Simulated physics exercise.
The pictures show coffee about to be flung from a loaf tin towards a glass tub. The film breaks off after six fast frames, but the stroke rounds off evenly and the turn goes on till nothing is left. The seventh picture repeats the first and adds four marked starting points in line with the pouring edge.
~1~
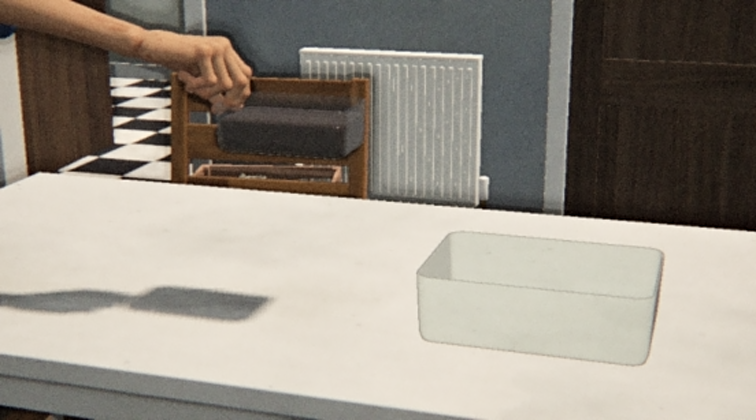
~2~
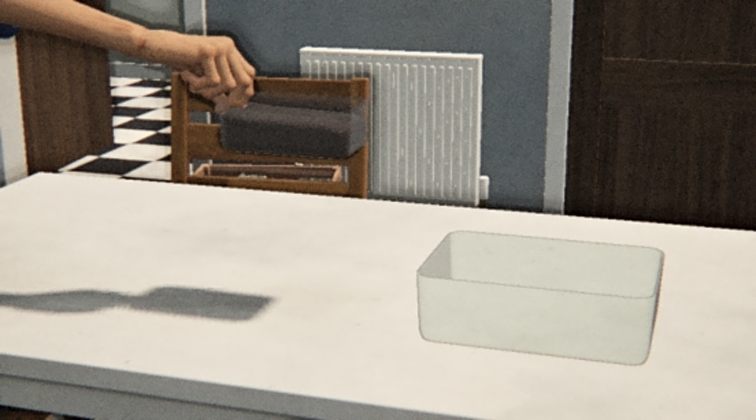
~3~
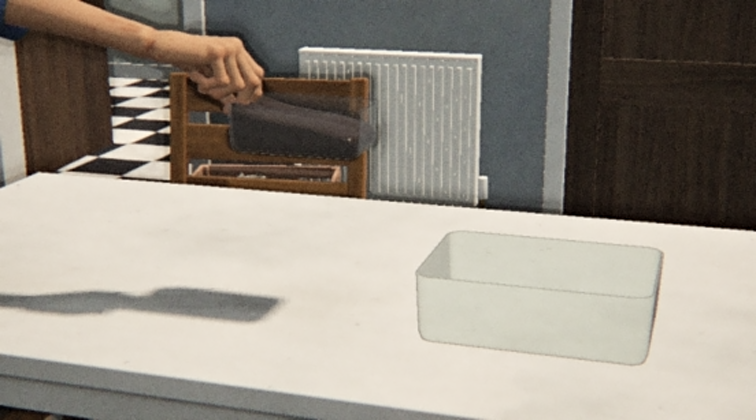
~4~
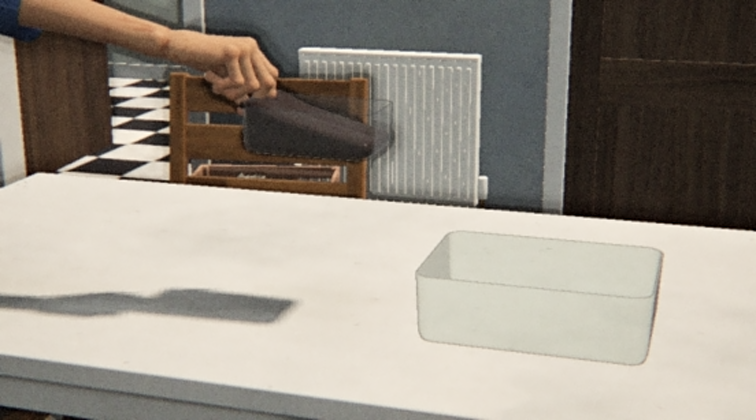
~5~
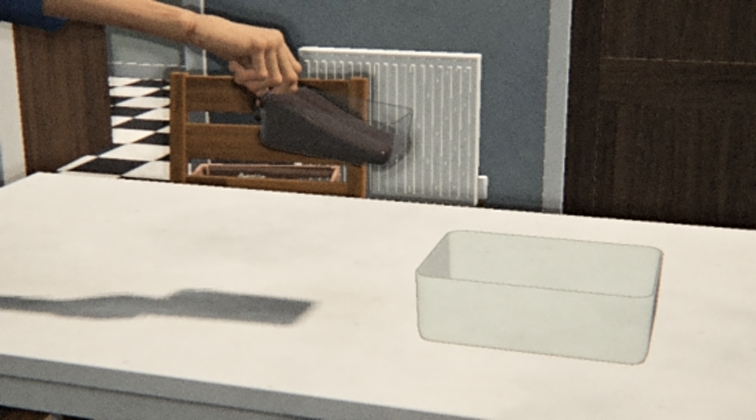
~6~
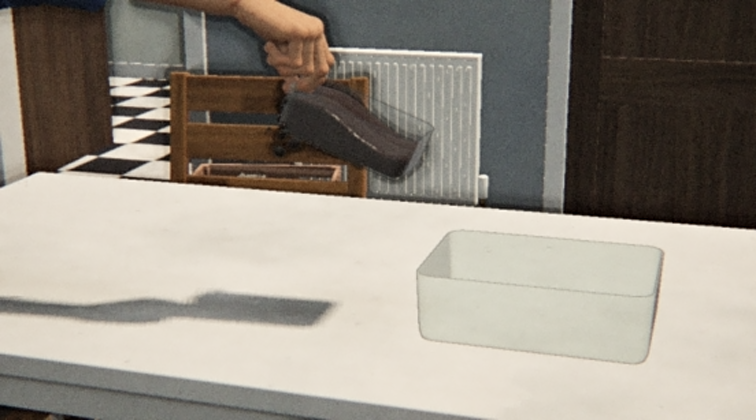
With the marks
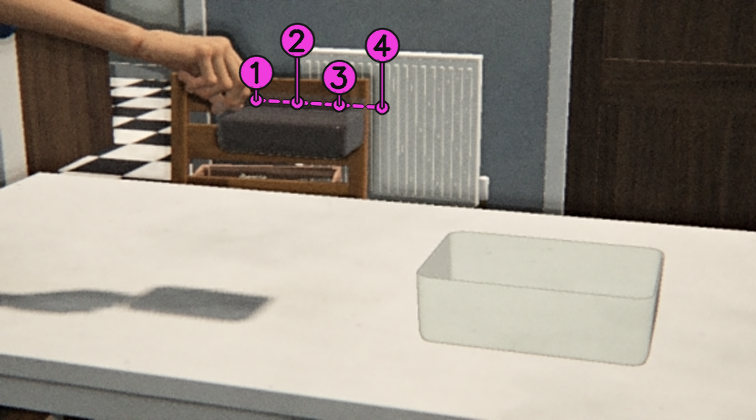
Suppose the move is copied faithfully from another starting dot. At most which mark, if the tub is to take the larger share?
Go for 2.
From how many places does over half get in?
Three of them.
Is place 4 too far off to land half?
No, not at all.
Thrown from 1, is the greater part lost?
Yes, it does.
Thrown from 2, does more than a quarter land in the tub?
Yes, it does.
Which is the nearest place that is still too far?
That is place 1.
On the marked copy, 1 at (256, 100); 2 at (297, 102); 3 at (339, 105); 4 at (382, 107).
If 1 is chosen, about 37 % lands in the tub, 59 % falls short and 5 % goes beside or beyond.
If 2 is chosen, about 64 % lands in the tub, 30 % falls short and 6 % goes beside or beyond.
If 3 is chosen, about 70 % lands in the tub, 21 % falls short and 9 % goes beside or beyond.
If 4 is chosen, about 83 % lands in the tub, 5 % falls short and 12 % goes beside or beyond.
